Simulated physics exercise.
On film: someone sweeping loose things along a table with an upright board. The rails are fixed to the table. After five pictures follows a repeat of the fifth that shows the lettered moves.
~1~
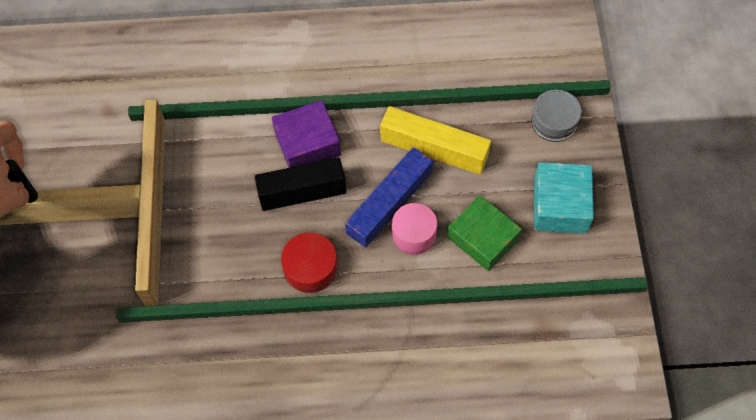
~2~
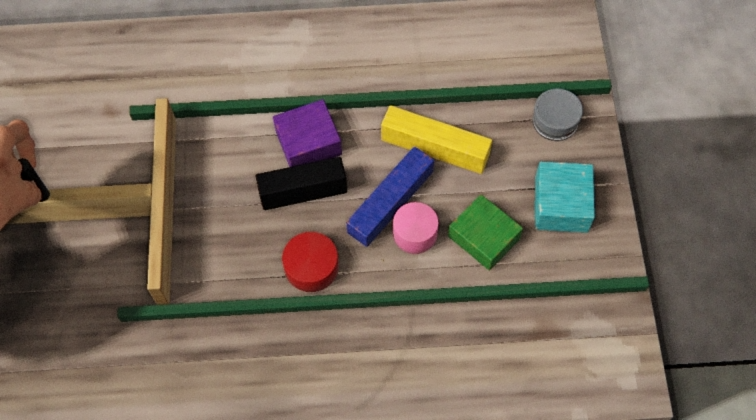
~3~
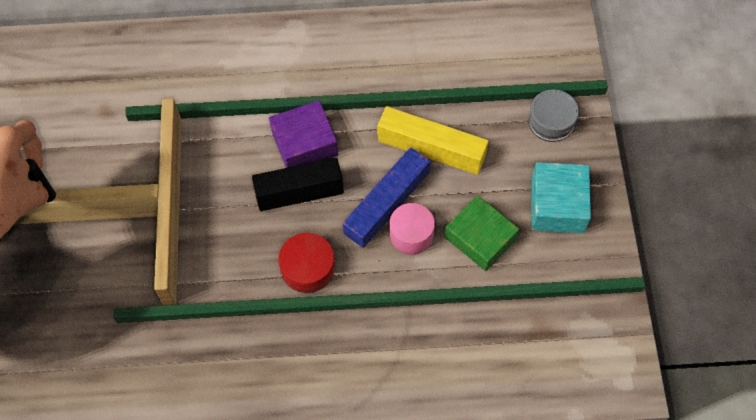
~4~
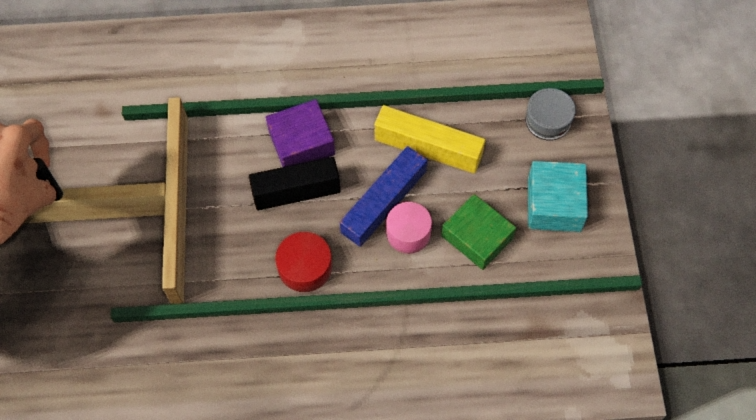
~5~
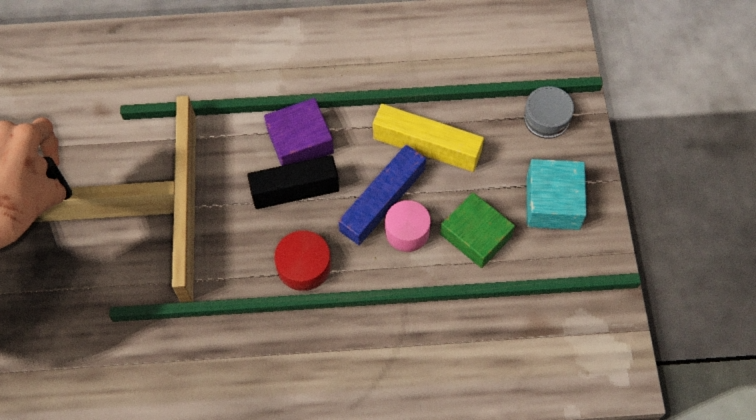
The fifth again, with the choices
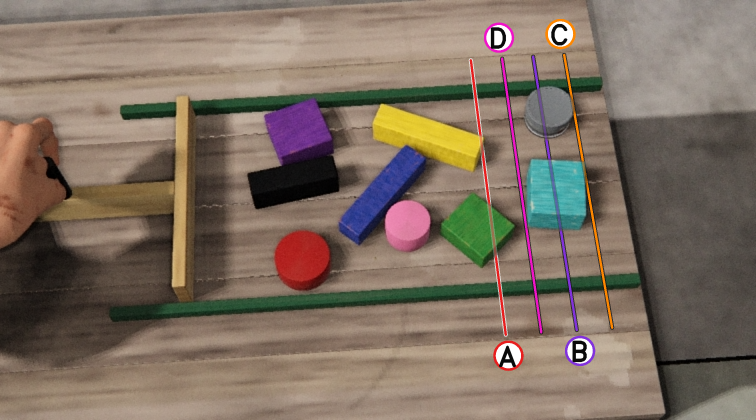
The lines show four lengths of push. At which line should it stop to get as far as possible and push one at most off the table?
A is the last line within the limit.
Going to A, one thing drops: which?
It is the turquoise block.
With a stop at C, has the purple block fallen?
No.
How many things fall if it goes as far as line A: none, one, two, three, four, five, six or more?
By then, one.
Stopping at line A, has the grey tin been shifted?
Yes.
On the copy, A at (487, 188); B at (553, 184); C at (587, 182); D at (520, 186).
On A. First, board (292, 180); red tin (331, 259); purple block (327, 139).
Then, board (403, 173); turquoise block (580, 199); green block (523, 219).
Finally, board (485, 168); turquoise block over the edge; grey tin (589, 107); one fallen.
By contrast, B drops five; C drops seven; D drops four.
